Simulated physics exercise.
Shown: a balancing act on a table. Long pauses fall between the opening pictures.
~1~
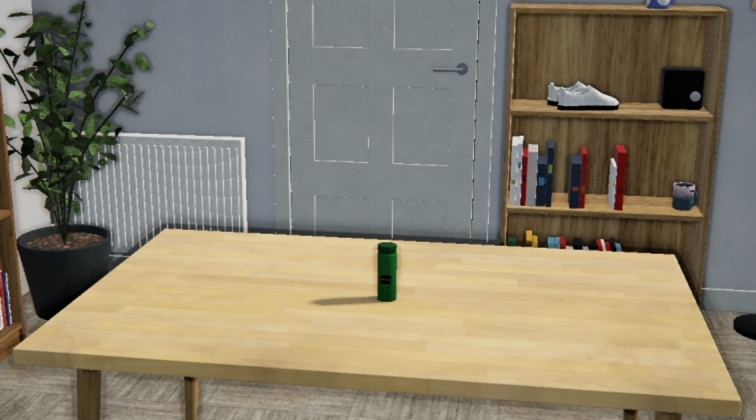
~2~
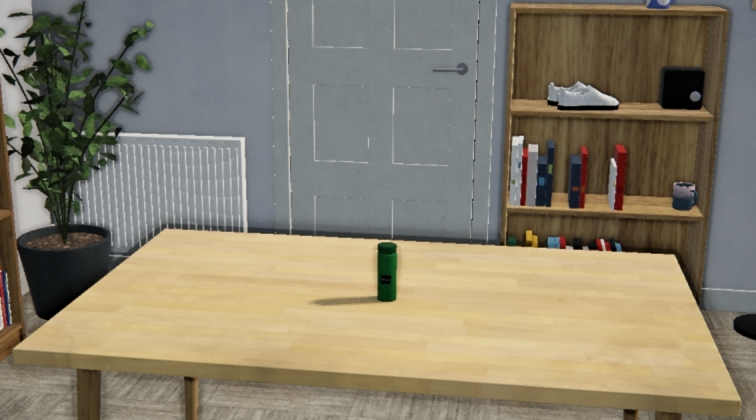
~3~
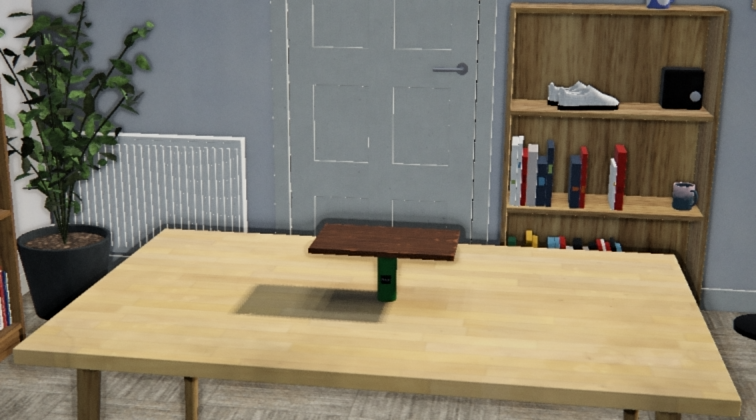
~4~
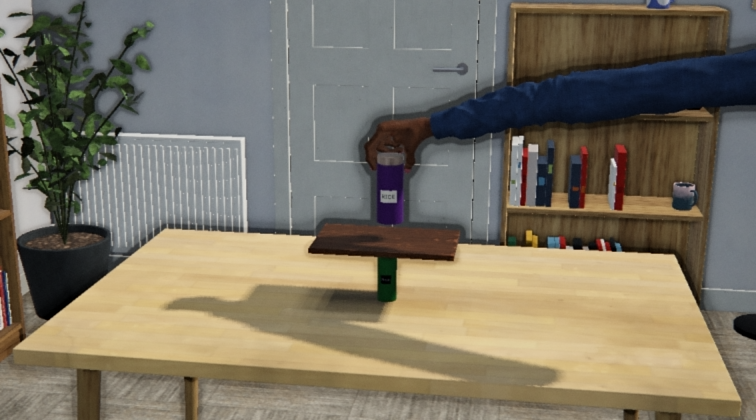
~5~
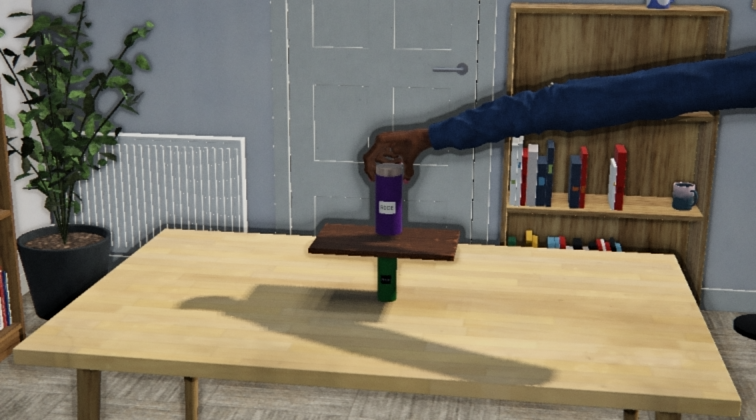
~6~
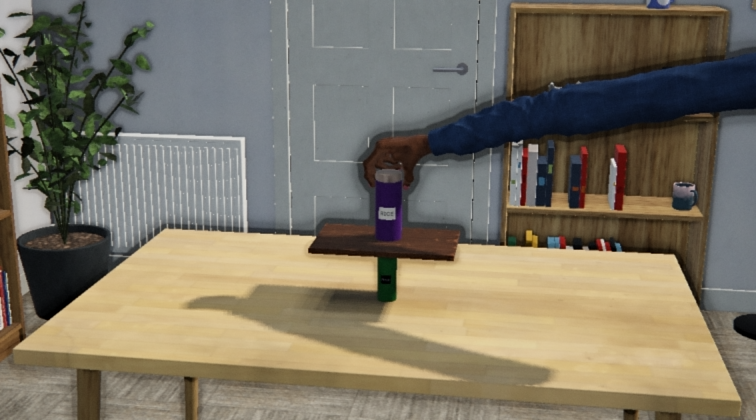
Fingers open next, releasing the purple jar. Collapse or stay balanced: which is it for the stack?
Stays balanced.
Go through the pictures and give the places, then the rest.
In the first frame, the last thing is not in view yet; green shaker (387, 272).
In the second frame, the last thing is not in view yet; green shaker (387, 272).
In the third frame, the last thing is not in view yet; green shaker (387, 272).
The fourth frame shows still above its spot; purple jar (390, 188); green shaker (387, 272).
The fifth frame shows still above its spot; purple jar (389, 199); green shaker (387, 272).
The sixth frame shows set down, still held; purple jar (389, 205); green shaker (387, 272).
Then, 0.20 s on from there, no change.
Then, 0.50 s on from there, purple jar resting near (389, 206).
In the end, all 3 unmoved. At the end, from the last picture's camera, purple jar near (389, 206). The stack holds.
